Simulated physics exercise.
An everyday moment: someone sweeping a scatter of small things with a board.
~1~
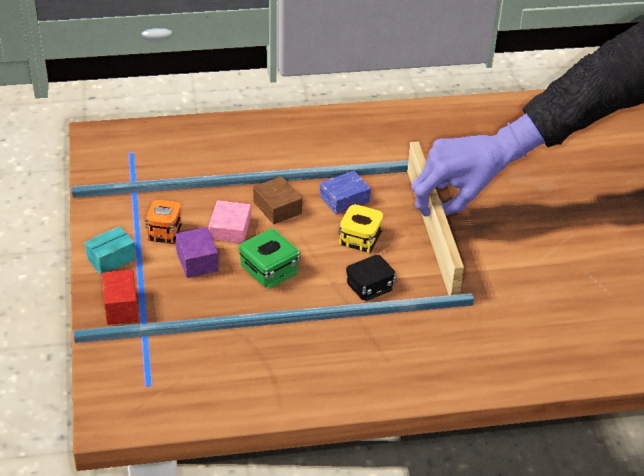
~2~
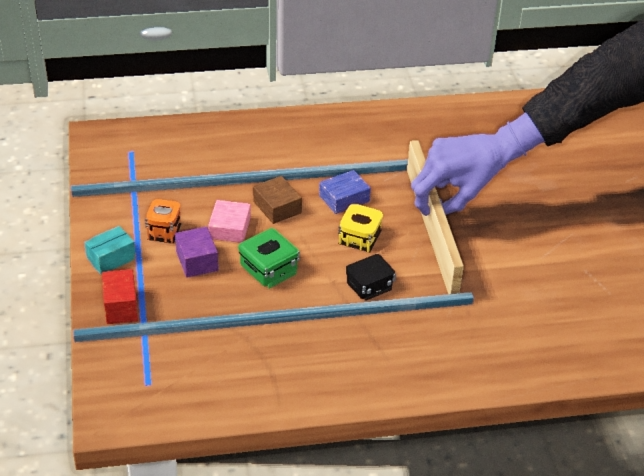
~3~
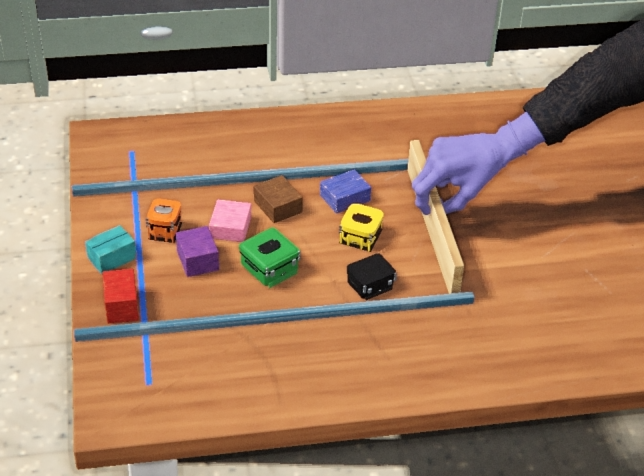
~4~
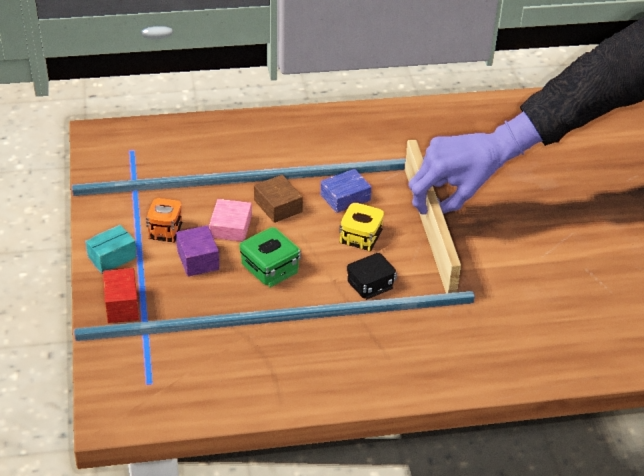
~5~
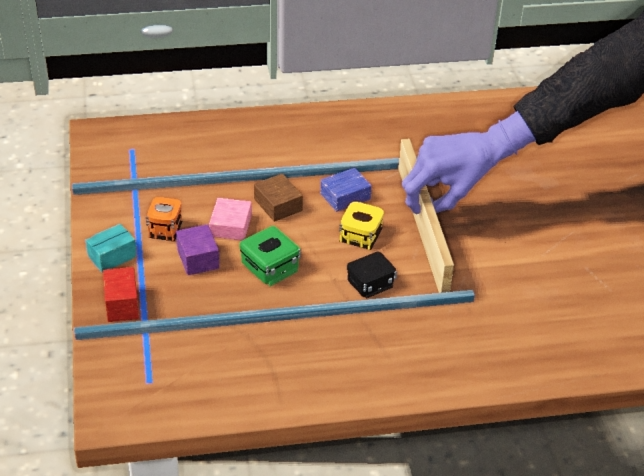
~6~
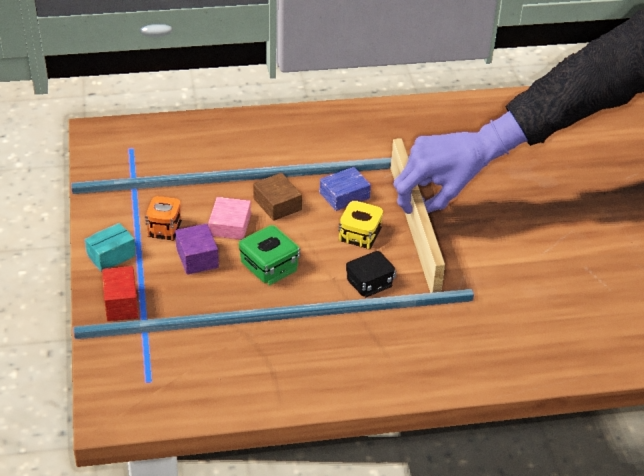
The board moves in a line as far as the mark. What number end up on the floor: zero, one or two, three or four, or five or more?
As it turns out, the number that fall off is three or four.
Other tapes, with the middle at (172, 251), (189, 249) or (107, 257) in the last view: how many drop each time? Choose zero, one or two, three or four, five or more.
The falls would be 1 or 2; 1 or 2; five or more.
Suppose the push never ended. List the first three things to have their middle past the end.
In order: The orange case, the turquoise box, the pink block.
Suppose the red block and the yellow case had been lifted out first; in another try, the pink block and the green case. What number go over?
Fallen: 3, and 2 in the other try.
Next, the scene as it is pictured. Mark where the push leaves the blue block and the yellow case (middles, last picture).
The blue block at (115, 203), the yellow case at (121, 244).
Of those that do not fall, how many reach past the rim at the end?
That would be 4.
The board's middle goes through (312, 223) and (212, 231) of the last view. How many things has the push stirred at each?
6 and 9.
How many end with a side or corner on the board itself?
It touches 3.
Early on, none off yet; turquoise box at rest near (111, 247); red block at rest near (120, 293); orange case at rest near (164, 218).
A while later, none off yet; turquoise box travelled about its own width near (83, 260); red block at rest near (120, 293); orange case travelled well along near (98, 230).
Finally, the number that fall off is three or four; lost, pink block, orange case and turquoise box.
